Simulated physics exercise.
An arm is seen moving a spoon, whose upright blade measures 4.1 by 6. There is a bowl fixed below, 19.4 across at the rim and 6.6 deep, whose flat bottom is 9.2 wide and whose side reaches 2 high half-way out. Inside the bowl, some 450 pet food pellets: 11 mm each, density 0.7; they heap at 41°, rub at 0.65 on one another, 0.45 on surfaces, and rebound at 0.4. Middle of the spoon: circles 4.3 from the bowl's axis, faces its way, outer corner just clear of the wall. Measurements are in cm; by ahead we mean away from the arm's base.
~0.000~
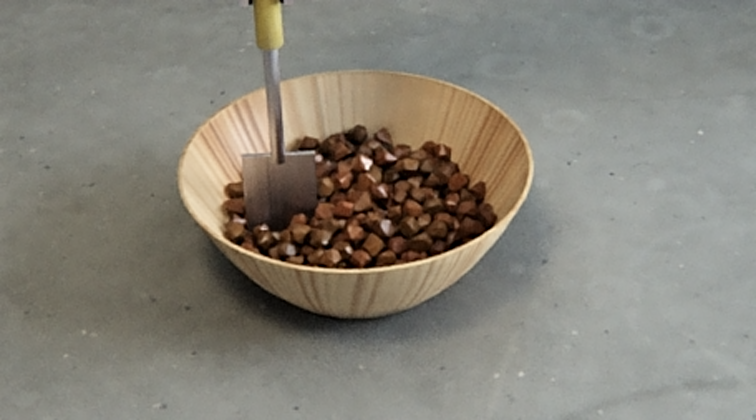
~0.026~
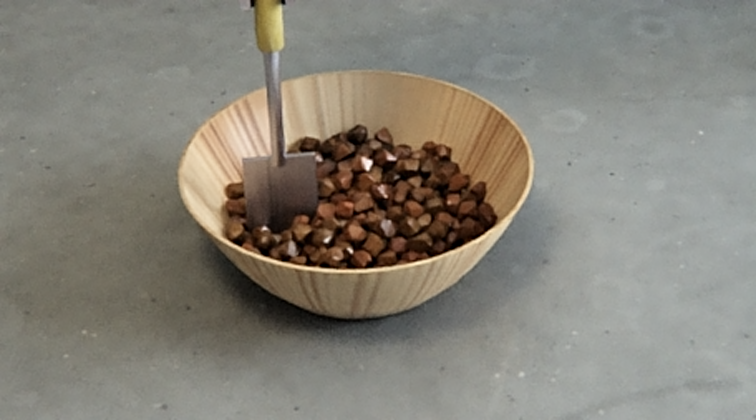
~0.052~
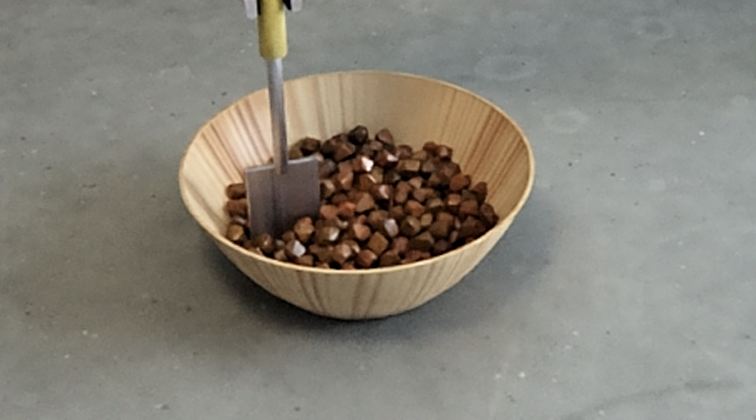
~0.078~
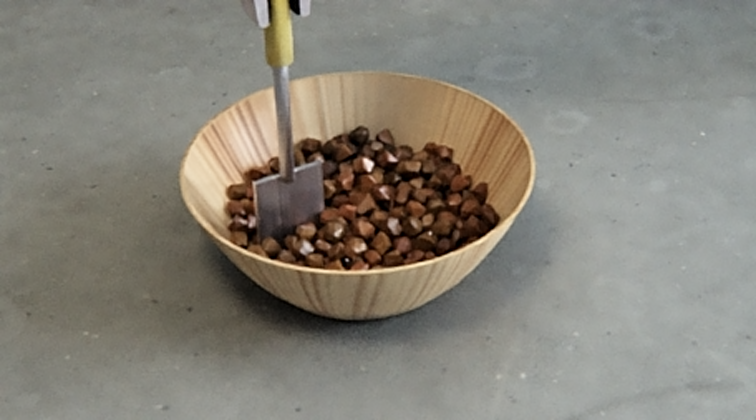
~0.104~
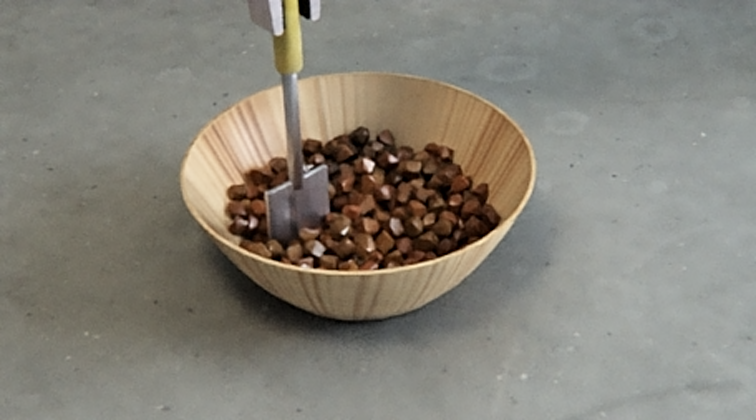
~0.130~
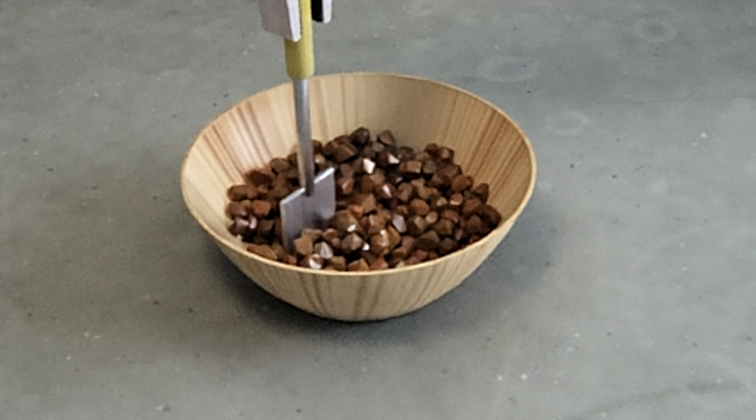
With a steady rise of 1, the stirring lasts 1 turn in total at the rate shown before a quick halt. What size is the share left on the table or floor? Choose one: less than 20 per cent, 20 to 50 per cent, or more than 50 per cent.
The share is less than 20 per cent.
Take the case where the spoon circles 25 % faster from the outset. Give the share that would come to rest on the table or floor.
Then about 10 per cent.
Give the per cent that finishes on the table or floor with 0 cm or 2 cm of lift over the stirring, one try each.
Some 5 and some 5 per cent.
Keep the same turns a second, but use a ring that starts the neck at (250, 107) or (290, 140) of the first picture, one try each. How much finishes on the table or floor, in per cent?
Roughly 5 % and 0 %.
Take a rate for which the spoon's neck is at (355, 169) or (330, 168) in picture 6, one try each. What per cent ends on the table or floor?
About 20 % for one try and about 10 % for the other, in order.
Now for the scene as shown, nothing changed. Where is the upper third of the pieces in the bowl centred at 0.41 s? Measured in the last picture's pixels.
At about (453, 156).
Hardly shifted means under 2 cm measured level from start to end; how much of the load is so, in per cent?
I'd say something near 10 percent.
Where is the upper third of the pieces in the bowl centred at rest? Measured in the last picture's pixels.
Close to (284, 229).
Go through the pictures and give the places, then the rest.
In the first frame, spoon neck at (276, 131), 0° round; upper third of the load around (363, 204), from x 235 to 485, top at y 135; 454 in the bowl.
In the second frame, spoon neck at (277, 134), 4° round; upper third of the load around (364, 205), from x 235 to 490, top at y 135.
In the third frame, spoon neck at (280, 141), 14° round; upper third of the load around (364, 208), from x 235 to 490, top at y 135.
In the fourth frame, spoon neck at (286, 149), 25° round; upper third of the load around (360, 214), from x 235 to 490, top at y 135.
In the fifth frame, spoon neck at (295, 156), 36° round; upper third of the load around (364, 217), from x 235 to 490, top at y 135.
In the sixth frame, spoon neck at (306, 162), 47° round; upper third of the load around (368, 220), from x 235 to 490, top at y 135; 454 in the bowl.
After 0.41 s, 169° round, highest piece 8 above the table; 451 in the bowl, 1 on the table or floor, 2 in flight or on the tool.
After 0.69 s, 291° round, highest piece 9 above the table; 441 in the bowl, 9 on the table or floor, 4 in flight or on the tool.
After 1.03 s, 0° round, highest piece 7 above the table; 430 in the bowl, 24 on the table or floor.
After 1.73 s, 0° round, highest piece 7 above the table; 430 in the bowl, 24 on the table or floor.
At rest, 430 in the bowl, 24 on the table or floor. That is 5 % on the table or floor.
